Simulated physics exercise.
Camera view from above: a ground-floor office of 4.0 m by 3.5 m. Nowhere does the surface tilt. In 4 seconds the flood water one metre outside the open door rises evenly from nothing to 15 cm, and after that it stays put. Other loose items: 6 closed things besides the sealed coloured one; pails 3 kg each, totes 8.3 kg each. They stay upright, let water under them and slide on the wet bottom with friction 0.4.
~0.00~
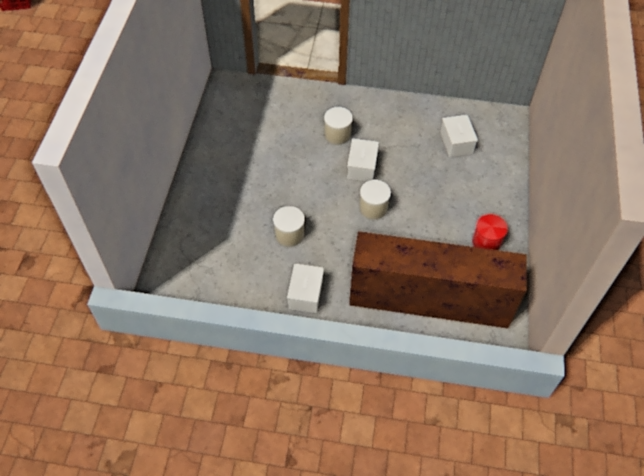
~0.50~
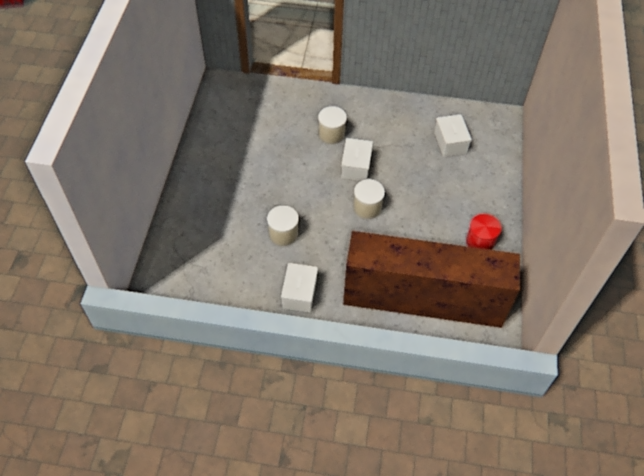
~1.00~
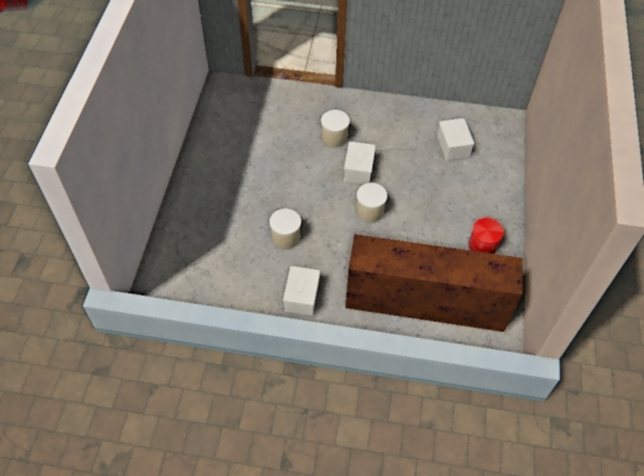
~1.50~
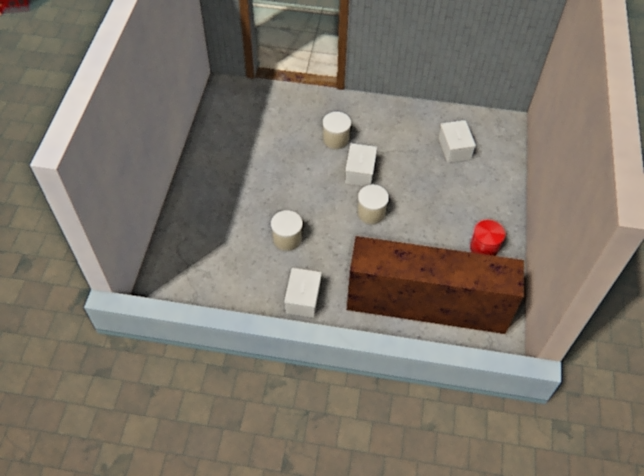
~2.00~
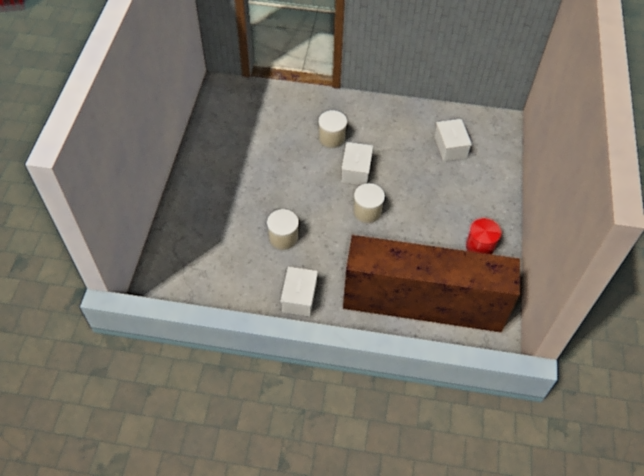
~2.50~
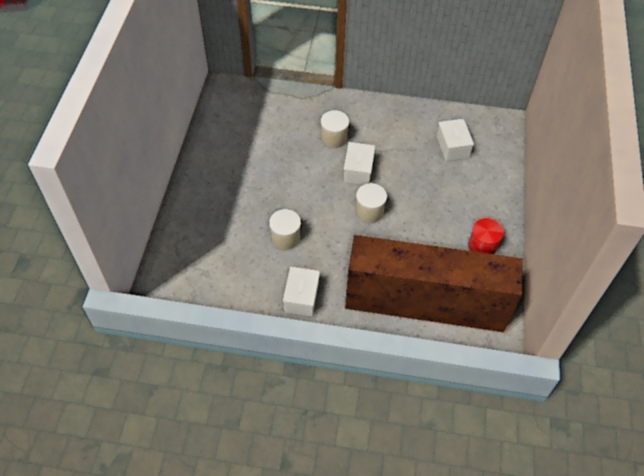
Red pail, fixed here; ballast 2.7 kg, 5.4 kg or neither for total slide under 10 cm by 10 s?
2.7 kg.
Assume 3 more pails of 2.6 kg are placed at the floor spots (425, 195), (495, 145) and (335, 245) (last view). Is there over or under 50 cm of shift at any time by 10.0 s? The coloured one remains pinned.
Answer by position: Inside the range; inside the range; outside the range.
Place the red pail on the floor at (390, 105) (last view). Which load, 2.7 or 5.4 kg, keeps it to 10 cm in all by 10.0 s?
Note: Both OK.
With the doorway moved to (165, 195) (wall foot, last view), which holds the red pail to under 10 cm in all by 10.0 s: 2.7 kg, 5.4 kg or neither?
For that position, nothing offered succeeds.
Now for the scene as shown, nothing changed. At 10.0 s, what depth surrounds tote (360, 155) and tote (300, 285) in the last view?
First roughly 2 cm, second roughly 7 cm.
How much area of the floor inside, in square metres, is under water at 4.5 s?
Close to 4.5 m2, I'd say.
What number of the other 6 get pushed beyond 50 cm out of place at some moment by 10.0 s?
I make it 1.
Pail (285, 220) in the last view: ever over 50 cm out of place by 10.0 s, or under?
Verdict for this one: Beyond half a metre.
After 3.5 s the red pail would be 0 cm from its start with 2.7 kg and 0 cm from its start with 5.4 kg; 0 cm of water round it then.
After 4.5 s the red pail would be 0 cm from its start with 2.7 kg and 0 cm from its start with 5.4 kg; 0 cm of water round it then.
After 7.0 s the red pail would be 0 cm from its start with 2.7 kg and 0 cm from its start with 5.4 kg; 0 cm of water round it then.
After 10.0 s the red pail would be 0 cm from its start with 2.7 kg and 0 cm from its start with 5.4 kg; 3 cm of water round it then.
